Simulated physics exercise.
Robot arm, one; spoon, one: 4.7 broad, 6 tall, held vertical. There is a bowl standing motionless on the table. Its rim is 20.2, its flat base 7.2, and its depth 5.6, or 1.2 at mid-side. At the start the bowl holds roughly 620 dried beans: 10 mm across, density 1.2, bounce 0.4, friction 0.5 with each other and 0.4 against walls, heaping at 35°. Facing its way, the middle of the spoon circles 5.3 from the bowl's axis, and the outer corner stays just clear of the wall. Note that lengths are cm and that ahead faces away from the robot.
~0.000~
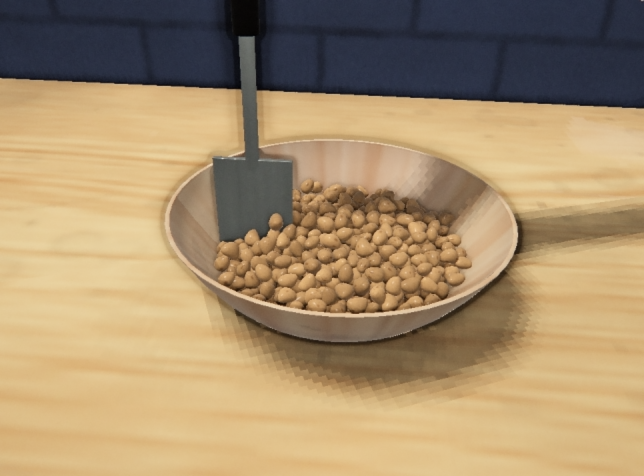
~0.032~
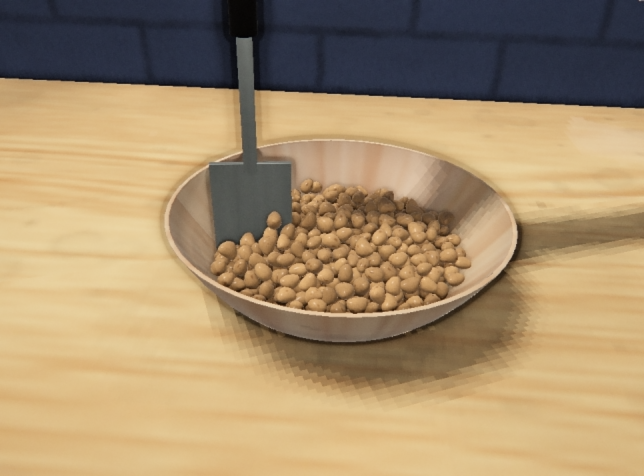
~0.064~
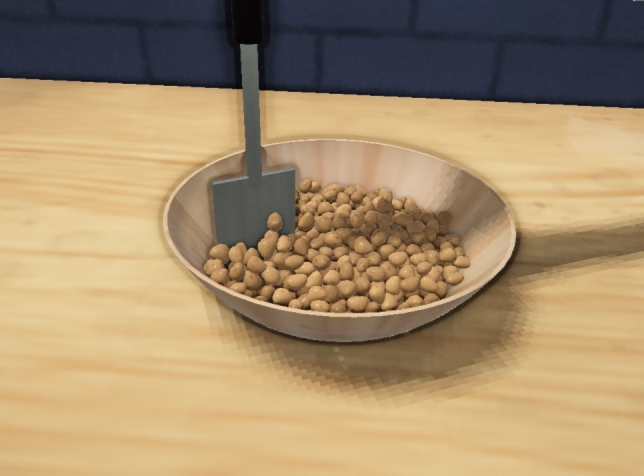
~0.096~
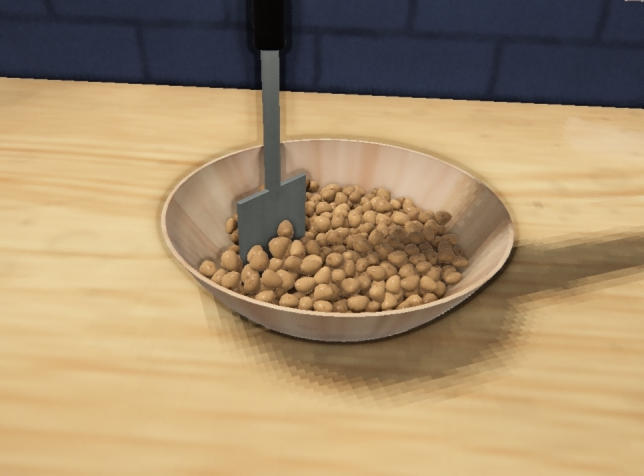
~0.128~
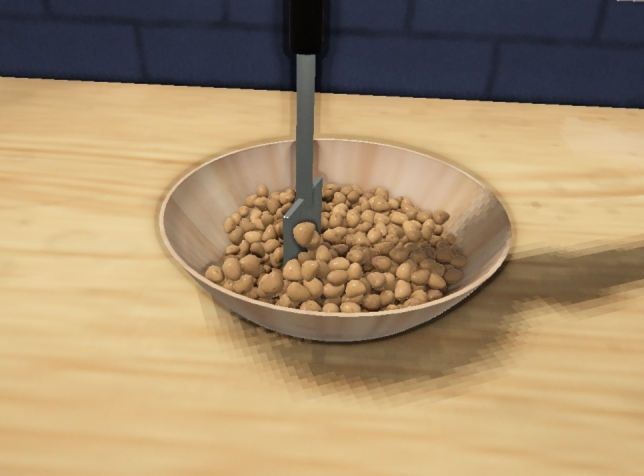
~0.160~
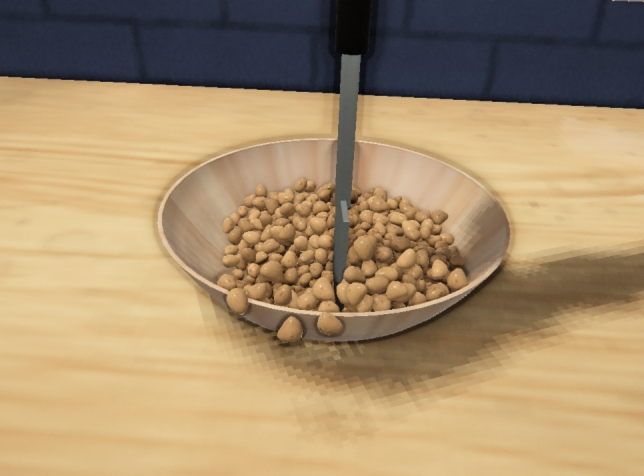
A grey spatula sweeps rightward through a bowl of brown beans, turning edge-on as it pushes them.
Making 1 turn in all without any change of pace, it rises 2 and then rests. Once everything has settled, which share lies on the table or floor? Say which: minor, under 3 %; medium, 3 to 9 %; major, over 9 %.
That would be a major share.
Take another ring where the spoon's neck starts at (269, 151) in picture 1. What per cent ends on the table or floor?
Close to 15 in a hundred.
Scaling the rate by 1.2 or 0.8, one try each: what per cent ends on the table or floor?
I'd expect near 15 per cent, then near 10 per cent.
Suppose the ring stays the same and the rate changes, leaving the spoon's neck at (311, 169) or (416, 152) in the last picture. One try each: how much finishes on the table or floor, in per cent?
It comes to close to 10 per cent and close to 20 per cent.
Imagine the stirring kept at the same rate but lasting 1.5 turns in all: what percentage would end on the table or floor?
Roughly 20 per cent.
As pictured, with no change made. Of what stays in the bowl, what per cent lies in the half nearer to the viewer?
About 45 per cent.
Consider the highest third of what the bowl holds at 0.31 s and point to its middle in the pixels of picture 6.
Roughly at (399, 208).
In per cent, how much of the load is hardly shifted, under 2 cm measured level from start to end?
About 55 %.
After 0.31 s, 196° round, highest piece 8 above the table; 588 in the bowl, 12 on the table or floor, 19 in flight or on the tool.
After 0.45 s, 296° round, highest piece 9 above the table; 548 in the bowl, 49 on the table or floor, 22 in flight or on the tool.
After 0.73 s, 0° round, highest piece 5 above the table; 531 in the bowl, 88 on the table or floor.
After 1.43 s, 0° round, highest piece 5 above the table; 531 in the bowl, 88 on the table or floor.
In the end, 531 in the bowl, 88 on the table or floor. That is 14 % on the table or floor.
